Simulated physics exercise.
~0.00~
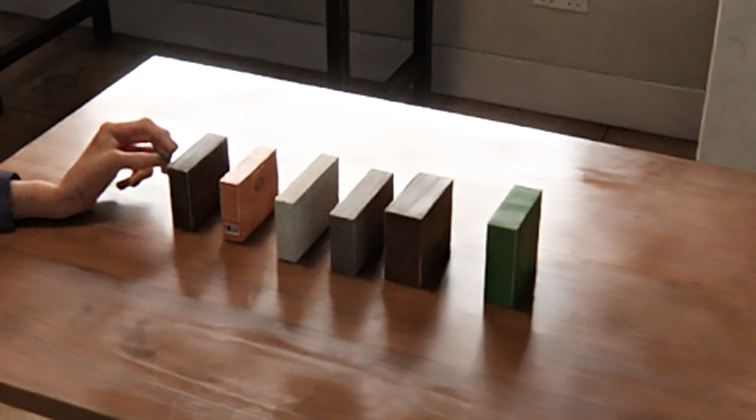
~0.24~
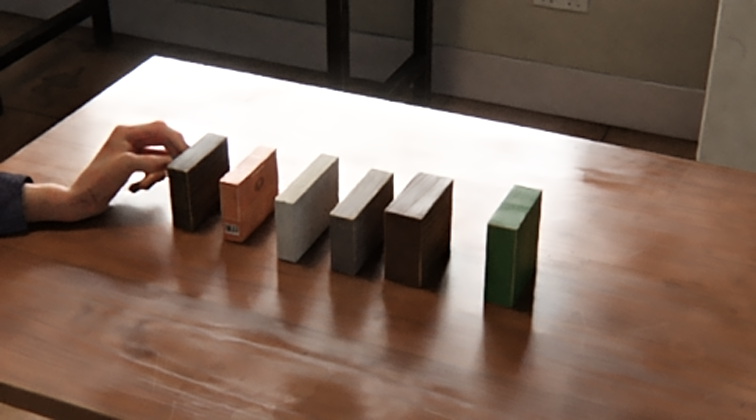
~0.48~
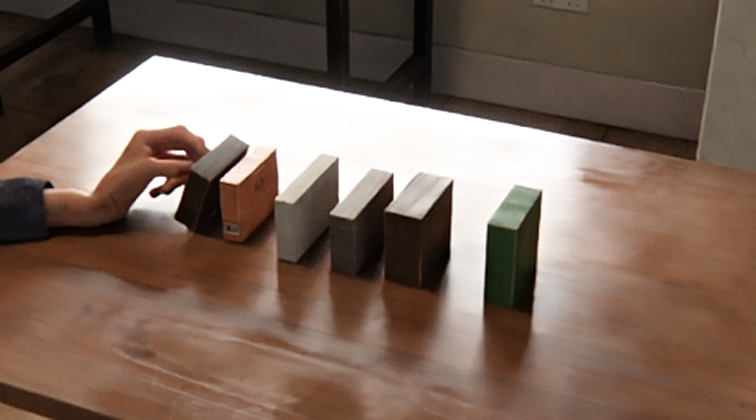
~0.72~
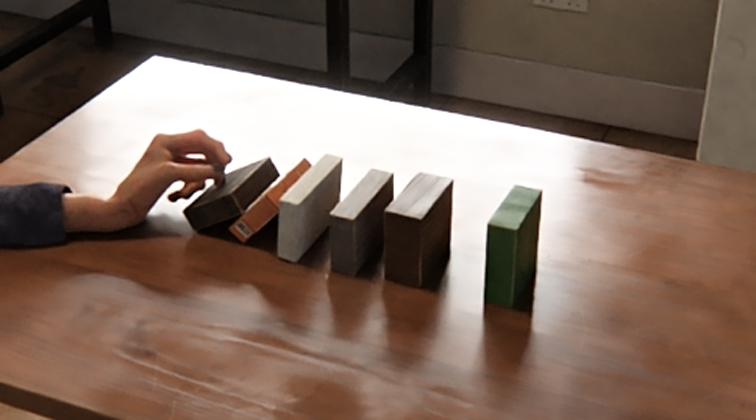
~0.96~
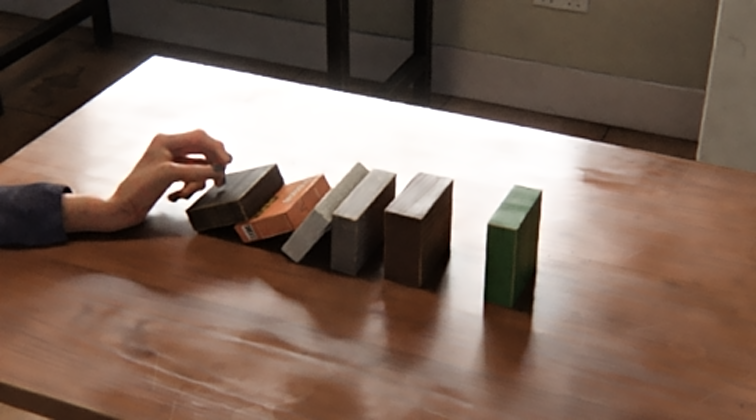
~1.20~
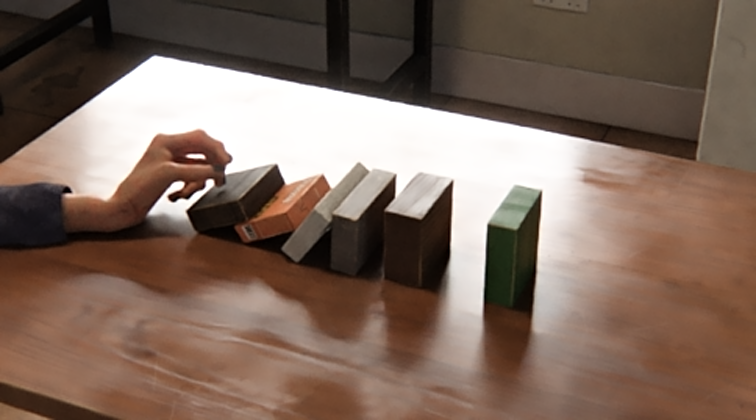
A black board nudged by a hand topples an orange packet, leaving a white block leaning.
